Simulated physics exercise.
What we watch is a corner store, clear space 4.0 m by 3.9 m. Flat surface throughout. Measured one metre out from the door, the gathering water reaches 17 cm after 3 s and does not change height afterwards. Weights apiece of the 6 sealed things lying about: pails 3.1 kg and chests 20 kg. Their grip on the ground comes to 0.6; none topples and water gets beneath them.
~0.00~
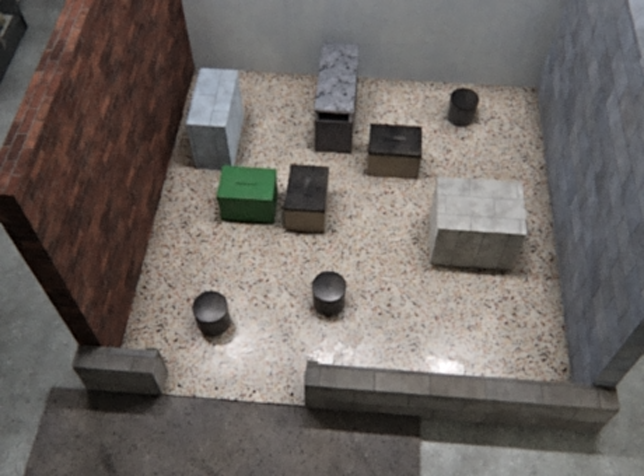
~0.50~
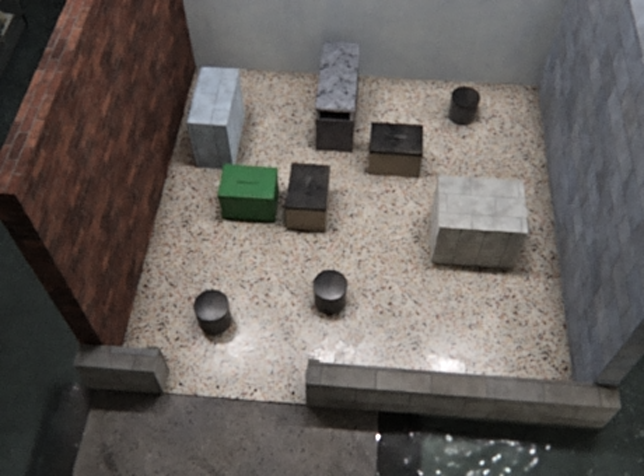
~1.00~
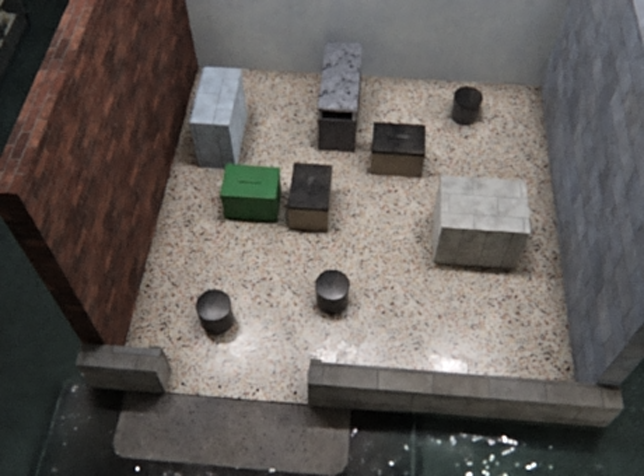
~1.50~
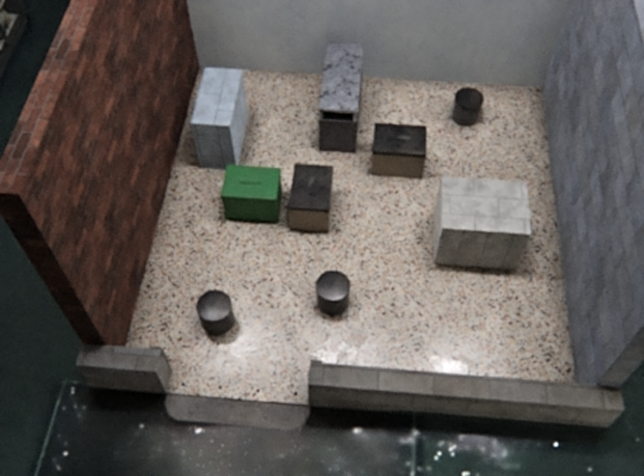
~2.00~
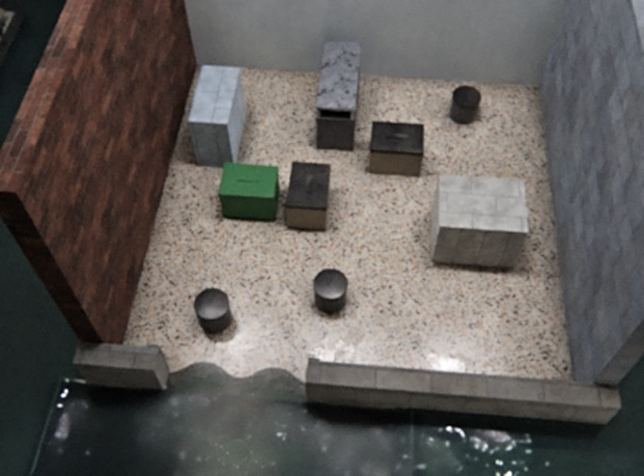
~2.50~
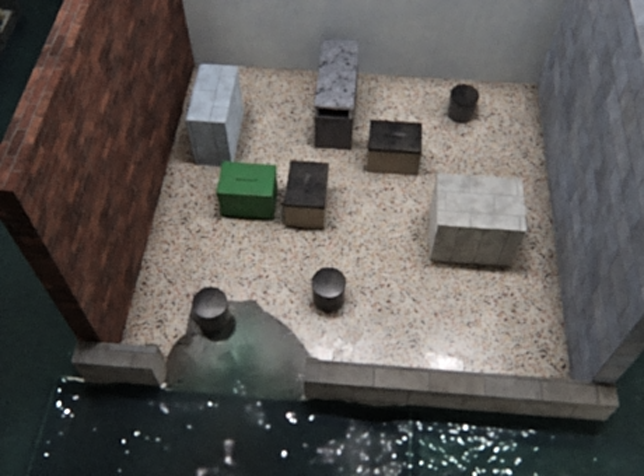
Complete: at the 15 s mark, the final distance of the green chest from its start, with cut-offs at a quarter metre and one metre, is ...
Past one metre.
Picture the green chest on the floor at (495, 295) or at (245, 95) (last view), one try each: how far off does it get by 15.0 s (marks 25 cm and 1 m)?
In that order: It remains where it is; it shifts a modest distance.
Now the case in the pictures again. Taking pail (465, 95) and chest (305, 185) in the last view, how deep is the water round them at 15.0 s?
Depths: Near 10 cm, then near 12 cm.
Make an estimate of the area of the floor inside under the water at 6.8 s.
About 11.5 m2 is covered.
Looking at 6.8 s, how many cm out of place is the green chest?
Around 60 cm from the start by that time.
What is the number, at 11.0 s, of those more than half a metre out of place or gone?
Tally at that time: 4.
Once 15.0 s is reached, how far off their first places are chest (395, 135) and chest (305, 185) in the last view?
The first is 80 cm from its start, the second 200 cm.
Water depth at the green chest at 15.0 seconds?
I'd put it at about 15 cm.
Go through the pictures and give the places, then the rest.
The green chest at (247, 183), on the bottom; 0.0 m2 under water; 0 of 6 have shifted, in the first picture.
The green chest at (248, 181) rests on the ground; water covers 0.0 m2; 0 of 6 have shifted, in the second picture.
The green chest at (250, 181) rests on the ground; water covers 0.0 m2; 0 of 6 have shifted, in the third picture.
The green chest at (251, 182) rests on the ground; water covers 0.0 m2; 0 of 6 have shifted, in the fourth picture.
The green chest at (249, 180), on the bottom; 0.0 m2 under water; 0 of 6 have shifted, in the fifth picture.
The green chest at (247, 179) rests on the ground; water covers 0.6 m2; 0 of 6 have shifted, in the sixth picture.
After 3.5 s the green chest is near (247, 179), 0.0 m from its start, aground; 0 afloat.
After 6.8 s the green chest is near (260, 135), 0.6 m from its start, aground; 1 afloat.
After 11.0 s the green chest is near (291, 70), 1.6 m from its start, afloat; 4 afloat.
After 15.0 s the green chest is near (238, 54), 1.7 m from its start, afloat; 6 afloat.
